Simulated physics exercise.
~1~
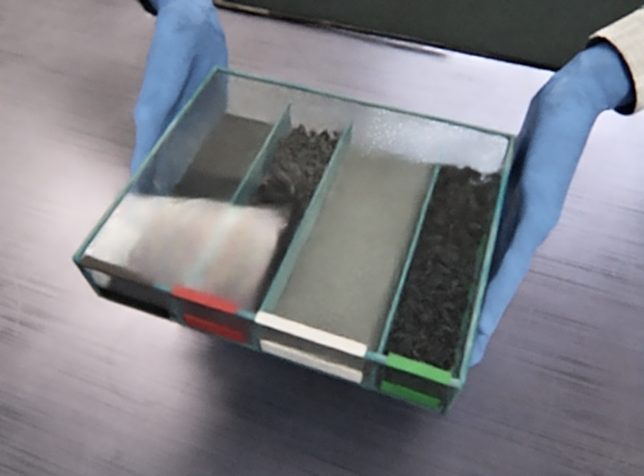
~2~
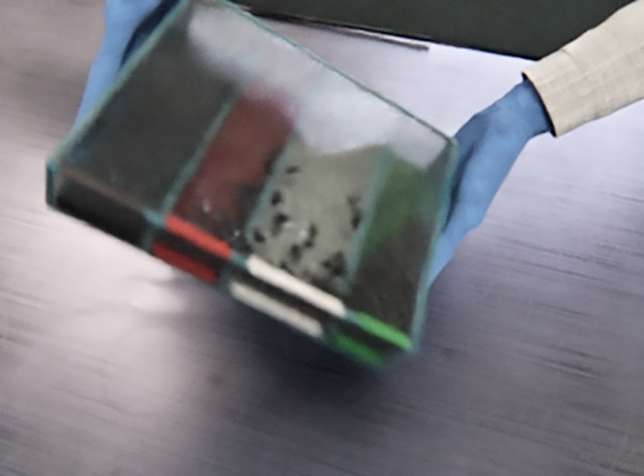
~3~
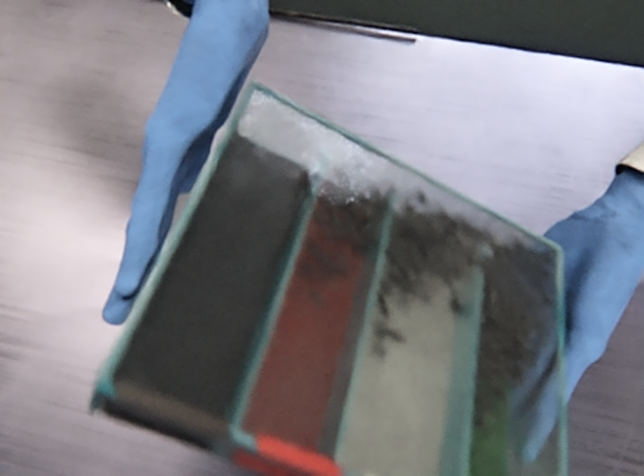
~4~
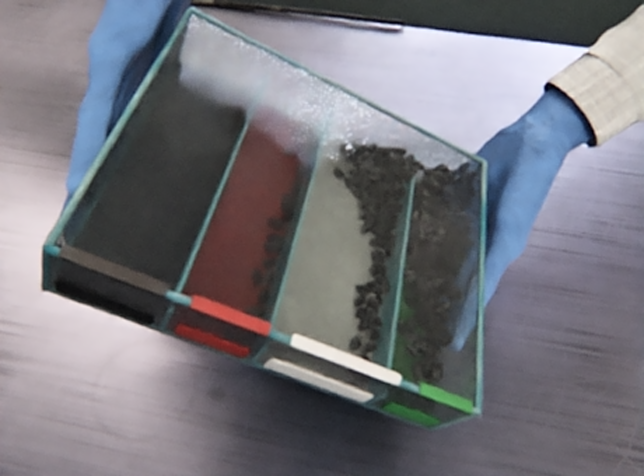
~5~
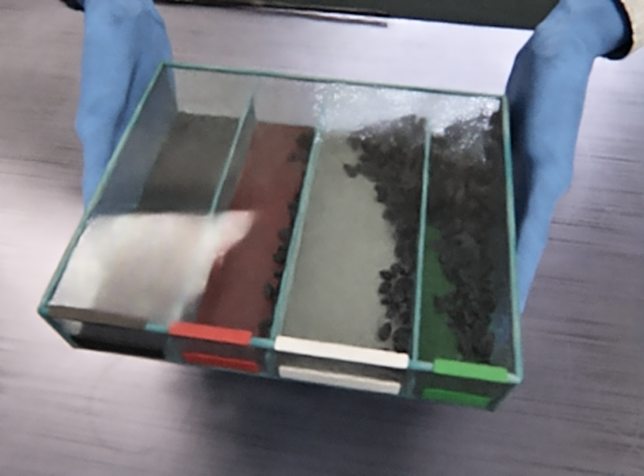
At the start, two blue-gloved hands hold a clear-lidded box of four lanes nearly level above a gray table, with dark beans piled in the red-marked and green-marked lanes. The hands tip the box down to the right, and beans scatter over the pale floor of the white-marked lane. Still tilted, the box is shaken, swinging right and then back left as beans gather toward the right. Finally the hands bring it back level. Most beans now lie in the green and white lanes, a few line the red one, and the black-marked lane looks empty.
